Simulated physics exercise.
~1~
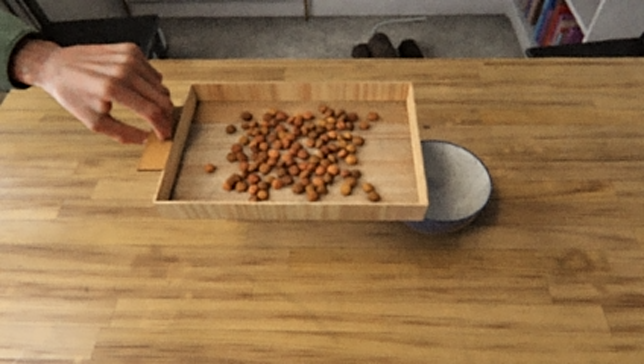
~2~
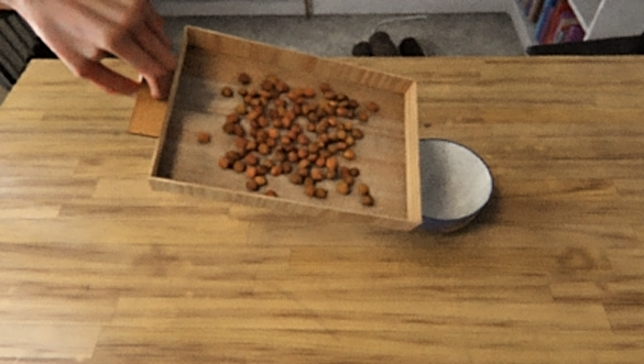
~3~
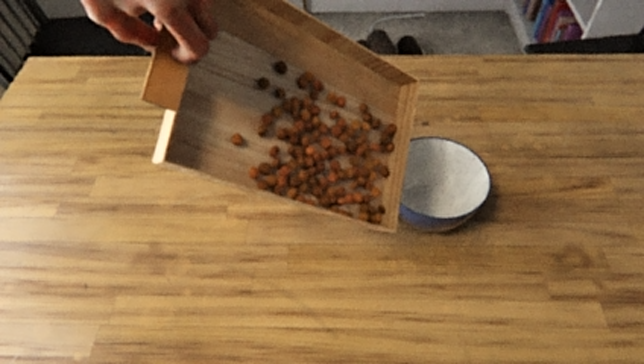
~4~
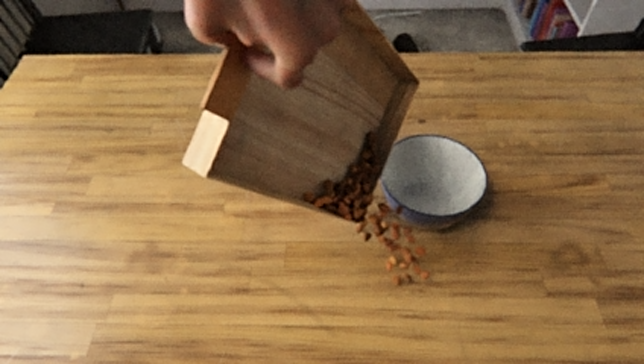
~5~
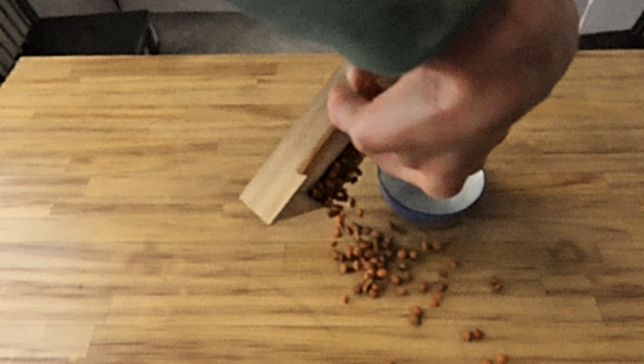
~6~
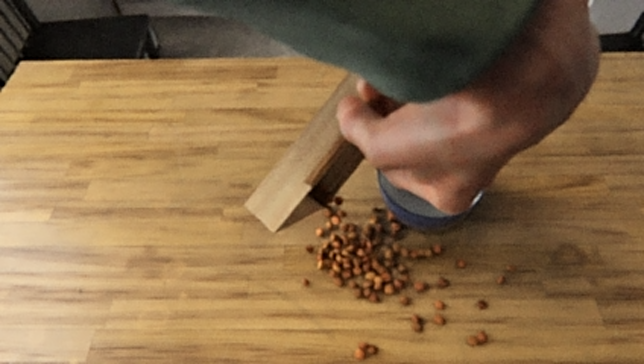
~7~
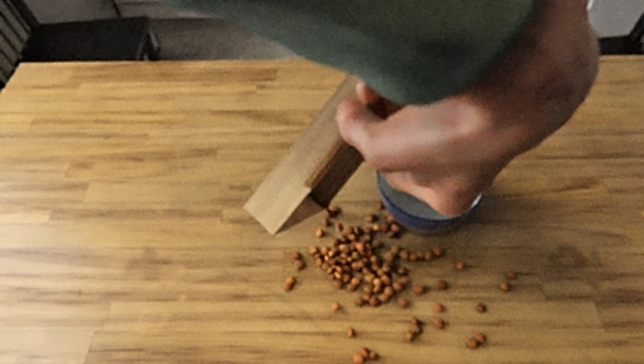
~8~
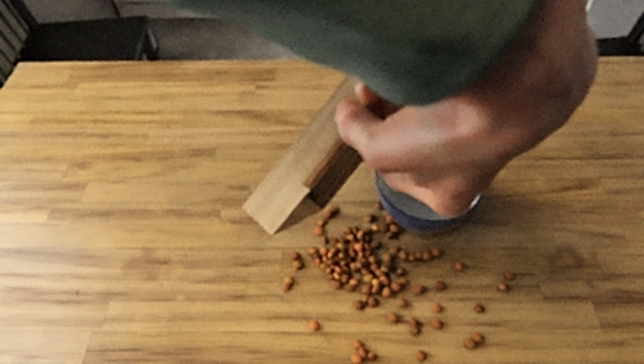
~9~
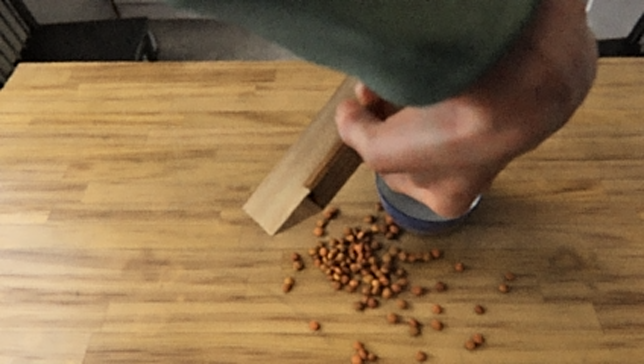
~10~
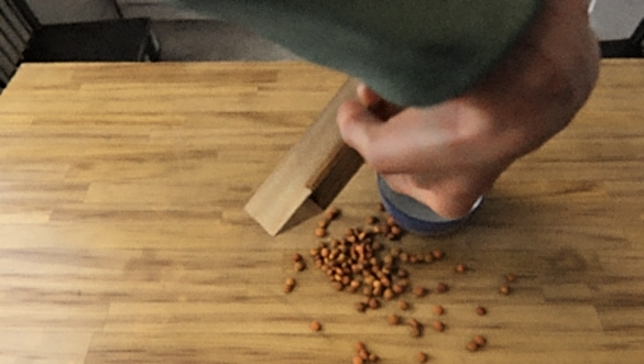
A hand tipped a shallow wooden tray of small brown kibble steeply to the right beside a blue-rimmed bowl on a wooden table, but the pieces spilled out in front of the bowl and lay scattered across the tabletop while the hand held still.
